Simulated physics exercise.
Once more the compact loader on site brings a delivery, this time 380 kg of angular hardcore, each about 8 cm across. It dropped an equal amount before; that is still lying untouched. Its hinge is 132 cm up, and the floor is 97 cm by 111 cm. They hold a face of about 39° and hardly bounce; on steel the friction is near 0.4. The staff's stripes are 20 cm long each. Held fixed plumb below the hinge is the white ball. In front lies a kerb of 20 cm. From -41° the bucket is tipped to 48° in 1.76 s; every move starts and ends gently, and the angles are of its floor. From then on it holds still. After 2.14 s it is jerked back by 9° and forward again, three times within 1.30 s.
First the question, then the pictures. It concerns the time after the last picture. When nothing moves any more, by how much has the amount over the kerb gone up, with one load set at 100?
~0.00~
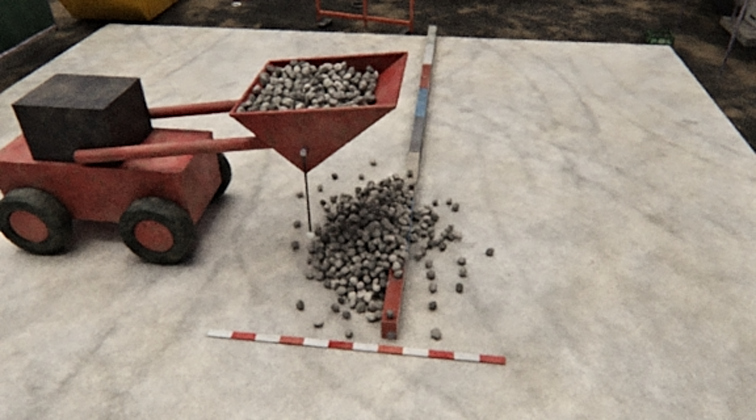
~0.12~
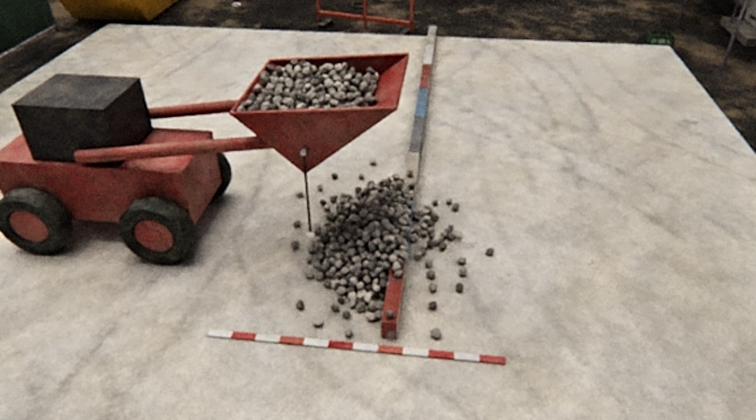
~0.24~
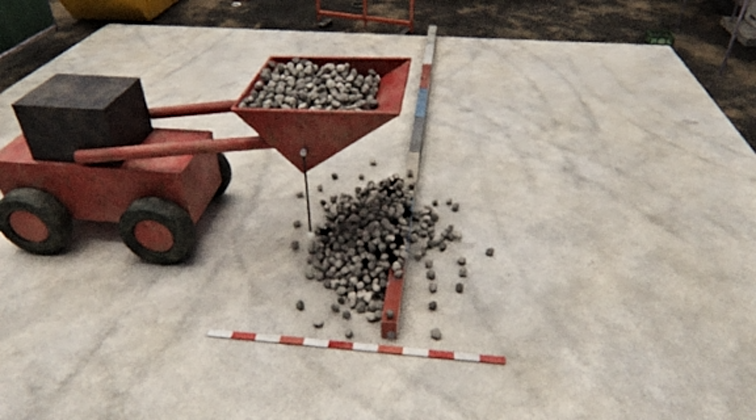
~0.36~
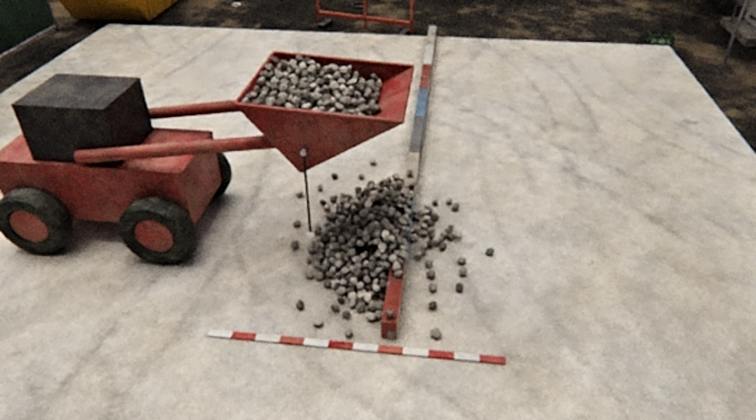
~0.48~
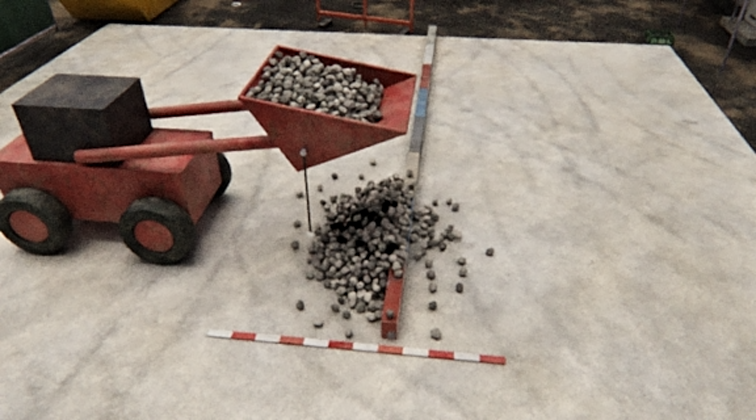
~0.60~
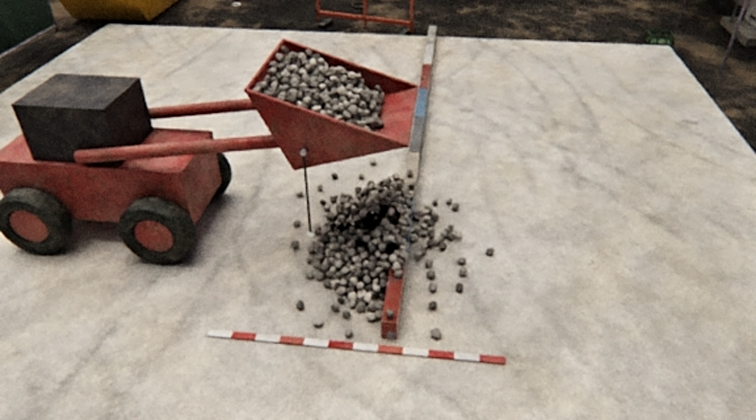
It has gone up by about 69 per cent of a load.
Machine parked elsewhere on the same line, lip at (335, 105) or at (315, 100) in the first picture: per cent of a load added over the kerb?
The first position would add some 0 per cent, the second some 0.
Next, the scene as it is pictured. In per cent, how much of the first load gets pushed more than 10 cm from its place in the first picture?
5 %.
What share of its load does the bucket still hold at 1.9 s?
It still holds about 20 per cent.
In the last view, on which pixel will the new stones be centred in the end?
Middle: Approx. (427, 236) px.
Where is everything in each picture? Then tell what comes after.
In the first picture, the bucket is at -41°, its lip at (396, 107); the top of the load is at (313, 77). The earlier load is highest near (382, 216), 34 cm above ground level, 94 % on this side of the kerb, 6 % over the kerb.
In the second picture, the bucket is at -40°, its lip at (397, 108); the top of the load is at (304, 75); the stones move at 0.1 m/s on average.
The third picture shows lip at (400, 114), floor tilted -36°, highest stones at (286, 70); the stones move at 0.2 m/s on average.
In the fourth picture, the bucket is at -31°, its lip at (403, 122); the top of the load is at (286, 68); the stones move at 0.2 m/s on average.
The fifth picture shows lip at (406, 133), floor tilted -25°, highest stones at (285, 64); the stones move at 0.2 m/s on average.
The sixth picture shows lip at (408, 146), floor tilted -17°, highest stones at (289, 60); the stones move at 0.3 m/s on average.
After 1.3 s the floor is at 34°; in per cent of one load, 98 in the bucket, 95 on this side of the kerb, 6 over the kerb; the foremost stones are at (461, 246).
After 1.9 s the floor is at 48°; in per cent of one load, 21 in the bucket, 141 on this side of the kerb, 38 over the kerb; the foremost stones are at (475, 245).
After 3.9 s the floor is at 48°; in per cent of one load, 0 in the bucket, 124 on this side of the kerb, 76 over the kerb; the foremost stones are at (530, 235).
After 6.5 s the floor is at 48°; in per cent of one load, 0 in the bucket, 124 on this side of the kerb, 76 over the kerb; the foremost stones are at (530, 235). Net gain over the kerb, 69.
